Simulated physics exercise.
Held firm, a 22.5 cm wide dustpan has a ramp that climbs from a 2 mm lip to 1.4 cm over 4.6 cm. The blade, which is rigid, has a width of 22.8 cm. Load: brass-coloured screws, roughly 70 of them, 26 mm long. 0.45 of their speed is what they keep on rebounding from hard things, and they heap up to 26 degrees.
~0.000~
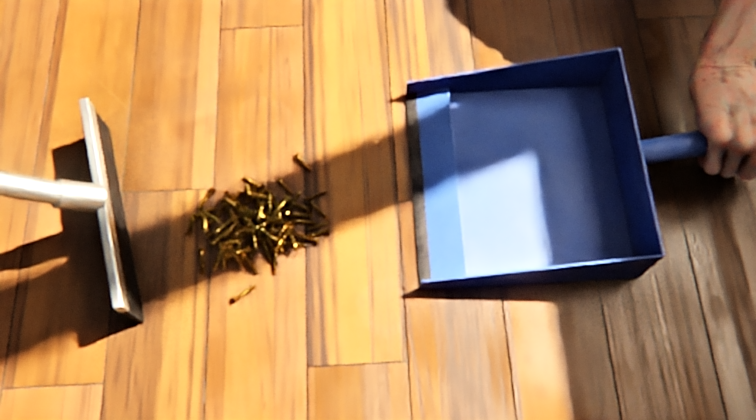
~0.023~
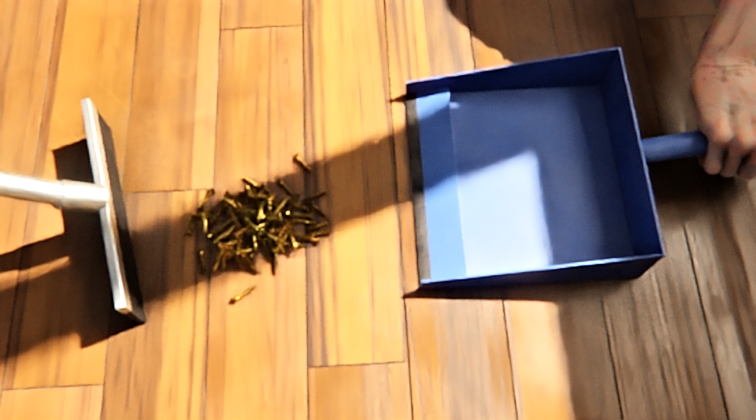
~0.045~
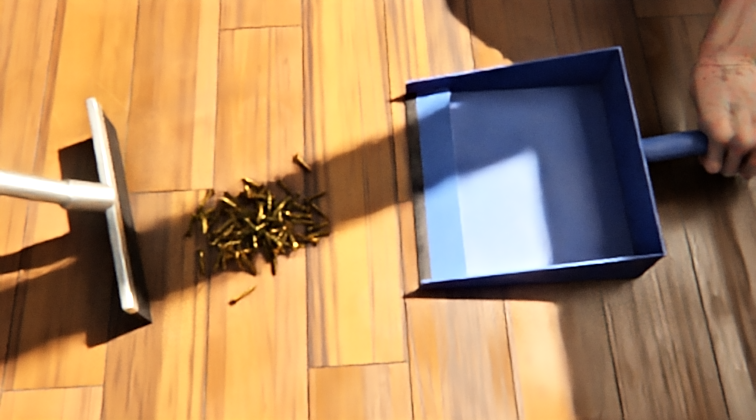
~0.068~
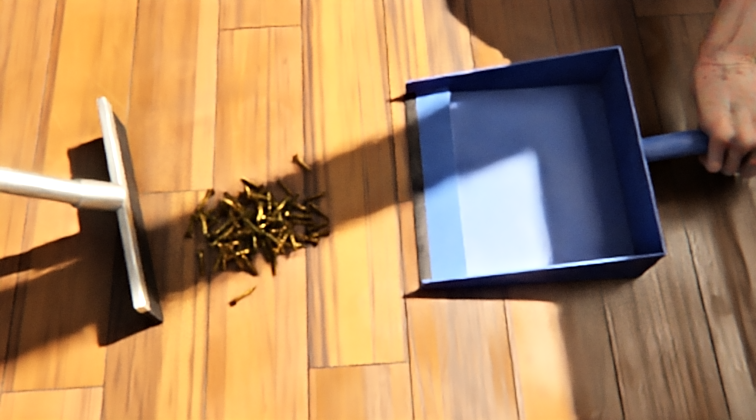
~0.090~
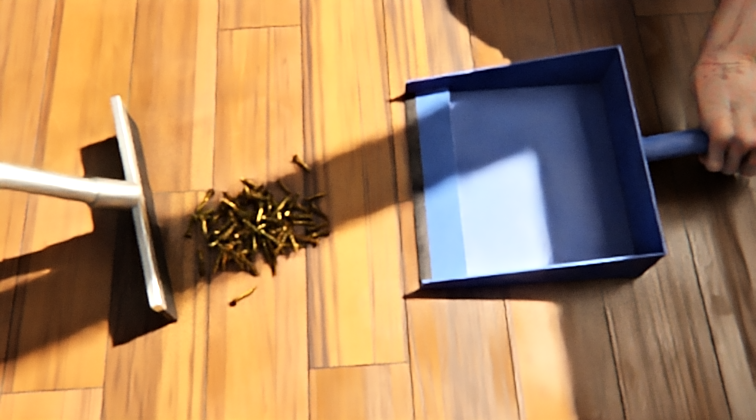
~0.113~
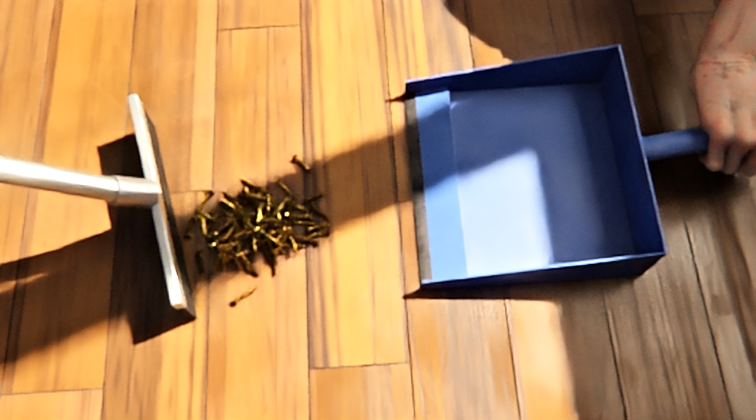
A white-edged blade slides right across a wooden floor to the edge of a brass-coloured screw pile.
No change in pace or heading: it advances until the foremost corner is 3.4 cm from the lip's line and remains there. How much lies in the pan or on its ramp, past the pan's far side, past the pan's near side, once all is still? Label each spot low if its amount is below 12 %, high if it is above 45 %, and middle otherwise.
Pan: Middle, far side: Low, near side: Low.
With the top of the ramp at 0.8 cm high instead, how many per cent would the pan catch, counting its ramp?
About 30 %.
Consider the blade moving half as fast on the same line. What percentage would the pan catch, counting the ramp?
It would be around 5 percent.
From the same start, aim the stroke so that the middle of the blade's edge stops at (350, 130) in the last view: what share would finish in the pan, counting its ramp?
About 25 per cent.
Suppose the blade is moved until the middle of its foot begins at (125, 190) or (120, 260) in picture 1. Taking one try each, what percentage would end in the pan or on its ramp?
Close to 30 in a hundred, then close to 20 in a hundred.
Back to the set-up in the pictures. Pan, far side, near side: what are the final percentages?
Final, in %: Pan 25, far side 0, near side 0.
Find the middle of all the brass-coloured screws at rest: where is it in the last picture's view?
Approximately (406, 196) in the last picture.
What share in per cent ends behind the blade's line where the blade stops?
Around 0 in a hundred.
Then, at 0.24 s, middle of the blade 15 cm from the lip; 0 % over the lip, far side 0 %, near side 0 %.
Then, at 0.32 s, middle of the blade 8 cm from the lip; 0 % over the lip, far side 0 %, near side 0 %.
Then, at 0.54 s, middle of the blade 6 cm from the lip; 30 % over the lip, far side 0 %, near side 0 %.
By 1.5 s all is still; pan 25 %, far side 0 %, near side 0 %, in front of the lip or behind the blade 75 %.
